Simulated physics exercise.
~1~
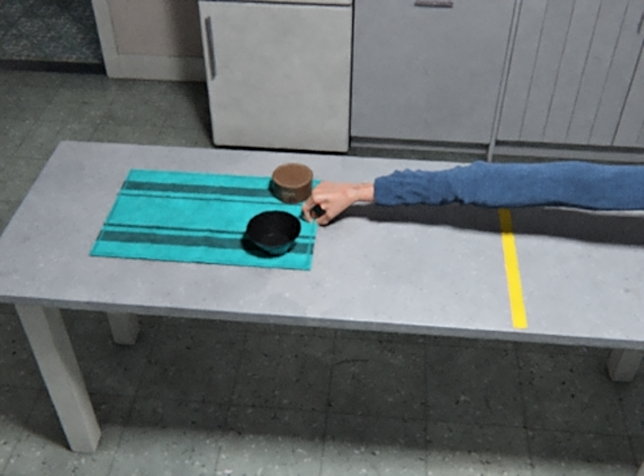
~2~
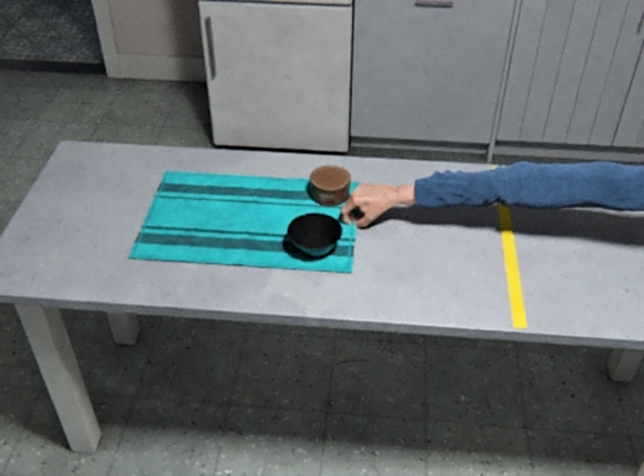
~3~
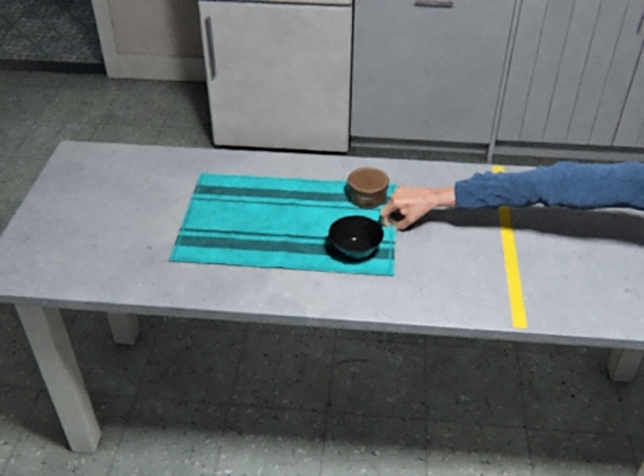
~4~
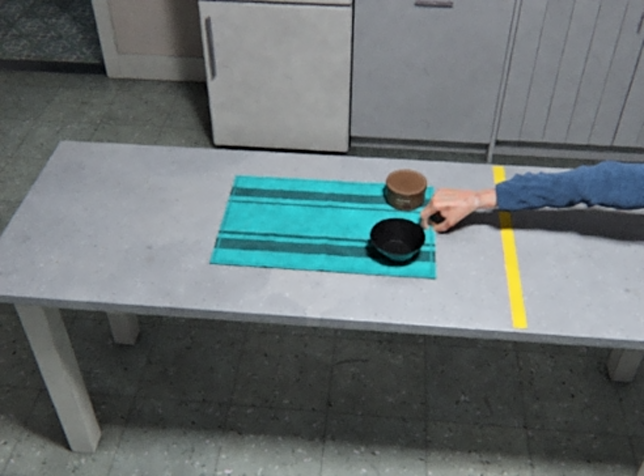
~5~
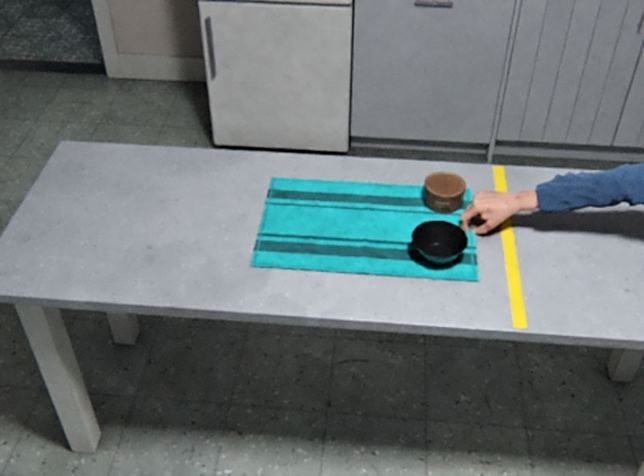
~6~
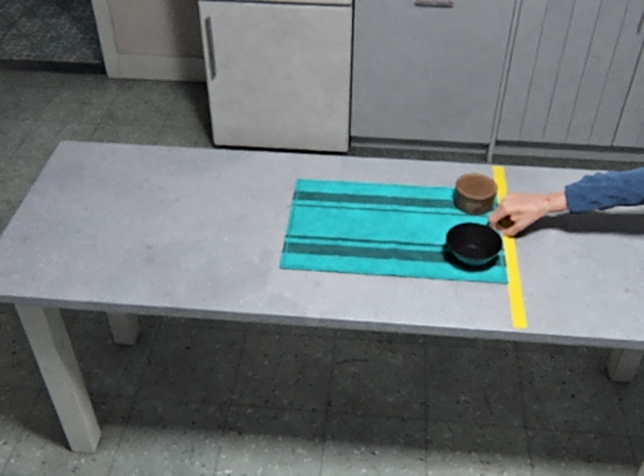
In a room with grey cabinets and a tiled floor, a long pale grey table is seen from above and in front by a still camera. A turquoise runner with dark stripes lies toward the left, carrying a black bowl near its front right corner and a brown tub behind it, while a yellow strip of tape crosses the table farther right. A hand in a blue sleeve grips the runner's right edge and draws it steadily rightward. Both containers ride along, keeping their places. The hem finally reaches the tape, with bowl and tub still on the cloth.
